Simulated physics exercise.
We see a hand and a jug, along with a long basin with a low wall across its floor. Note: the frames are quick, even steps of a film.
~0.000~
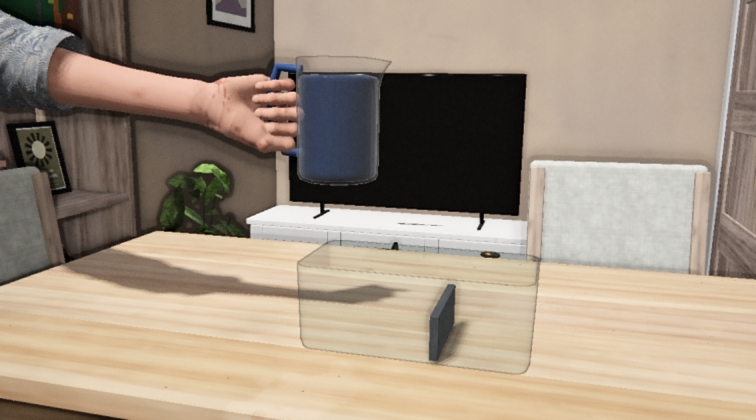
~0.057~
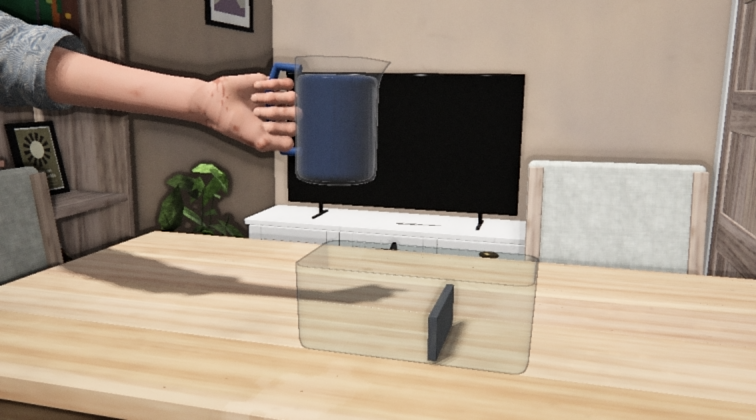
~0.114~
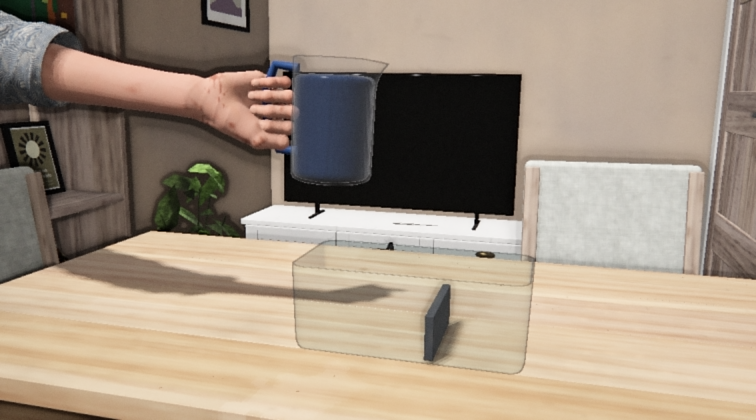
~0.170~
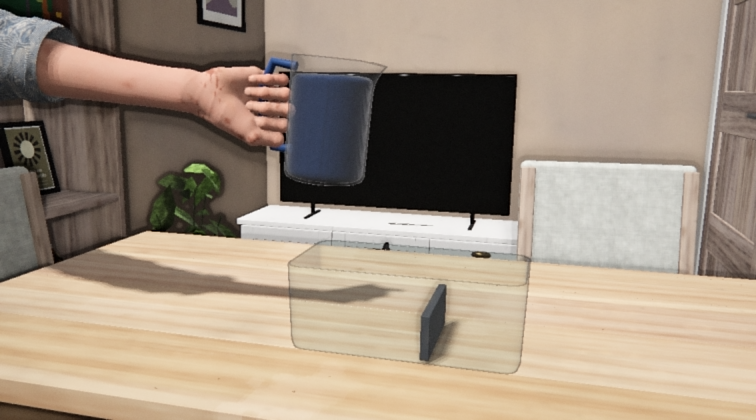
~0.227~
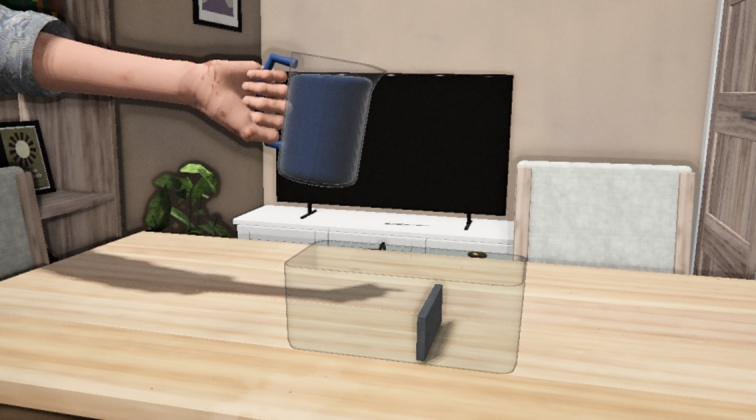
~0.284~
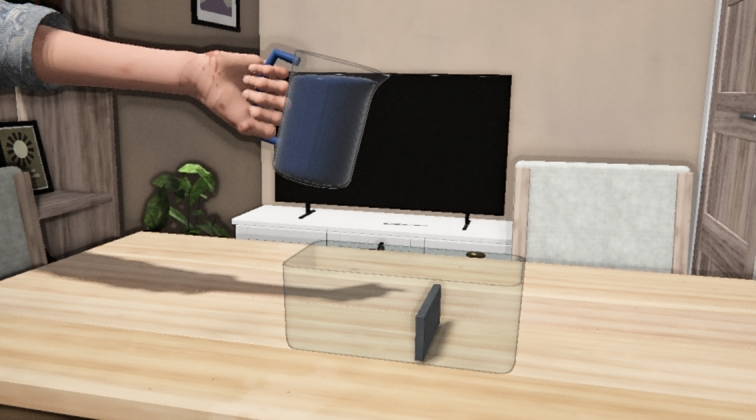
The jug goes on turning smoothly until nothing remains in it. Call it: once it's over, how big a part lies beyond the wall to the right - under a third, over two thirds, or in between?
Over two thirds.
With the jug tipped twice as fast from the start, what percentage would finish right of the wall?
Roughly 80 percent.
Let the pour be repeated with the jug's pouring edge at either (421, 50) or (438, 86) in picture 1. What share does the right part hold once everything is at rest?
First about 65, then 55 per cent.
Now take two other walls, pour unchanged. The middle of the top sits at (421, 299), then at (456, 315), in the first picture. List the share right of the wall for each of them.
First some 95, then 50 per cent.
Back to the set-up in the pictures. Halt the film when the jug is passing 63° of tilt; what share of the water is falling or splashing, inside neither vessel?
Close to 10 per cent.
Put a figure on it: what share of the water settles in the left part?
About 10 per cent.
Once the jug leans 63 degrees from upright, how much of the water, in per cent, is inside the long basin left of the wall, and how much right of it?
Near 0 in a hundred left, near 0 in a hundred right.
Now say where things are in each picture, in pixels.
In the first picture, it leans 0°; its right rim is at (391, 60); the water meets the walls at (304, 77) and (379, 78); the long basin's rim runs from (314, 253) to (538, 272); the wall's top is at (444, 300).
In the second picture, it leans 1°; its right rim is at (390, 61); the water meets the walls at (302, 77) and (377, 78).
In the third picture, it leans 2°; its right rim is at (389, 63); the water meets the walls at (299, 76) and (376, 79).
In the fourth picture, it leans 5°; its right rim is at (387, 66); the water meets the walls at (297, 78) and (374, 80).
In the fifth picture, it leans 9°; its right rim is at (387, 70); the water meets the walls at (296, 77) and (373, 80).
In the sixth picture, it leans 13°; its right rim is at (389, 76); the water meets the walls at (294, 86) and (377, 81).
A moment on, the jug is tipped part way and 88 per cent is still to pour, 0 is left of the wall and 1 right of it.
Next, the jug is tipped on its side and 49 per cent is still to pour, 0 is left of the wall and 29 right of it.
Then the jug is tipped on its side and 13 per cent is still to pour, 3 is left of the wall and 74 right of it.
Later the jug is tipped on its side and 3 per cent is still to pour, 8 is left of the wall and 86 right of it.
In the end 12 per cent lies left of the wall, 86 right of it and 2 outside.
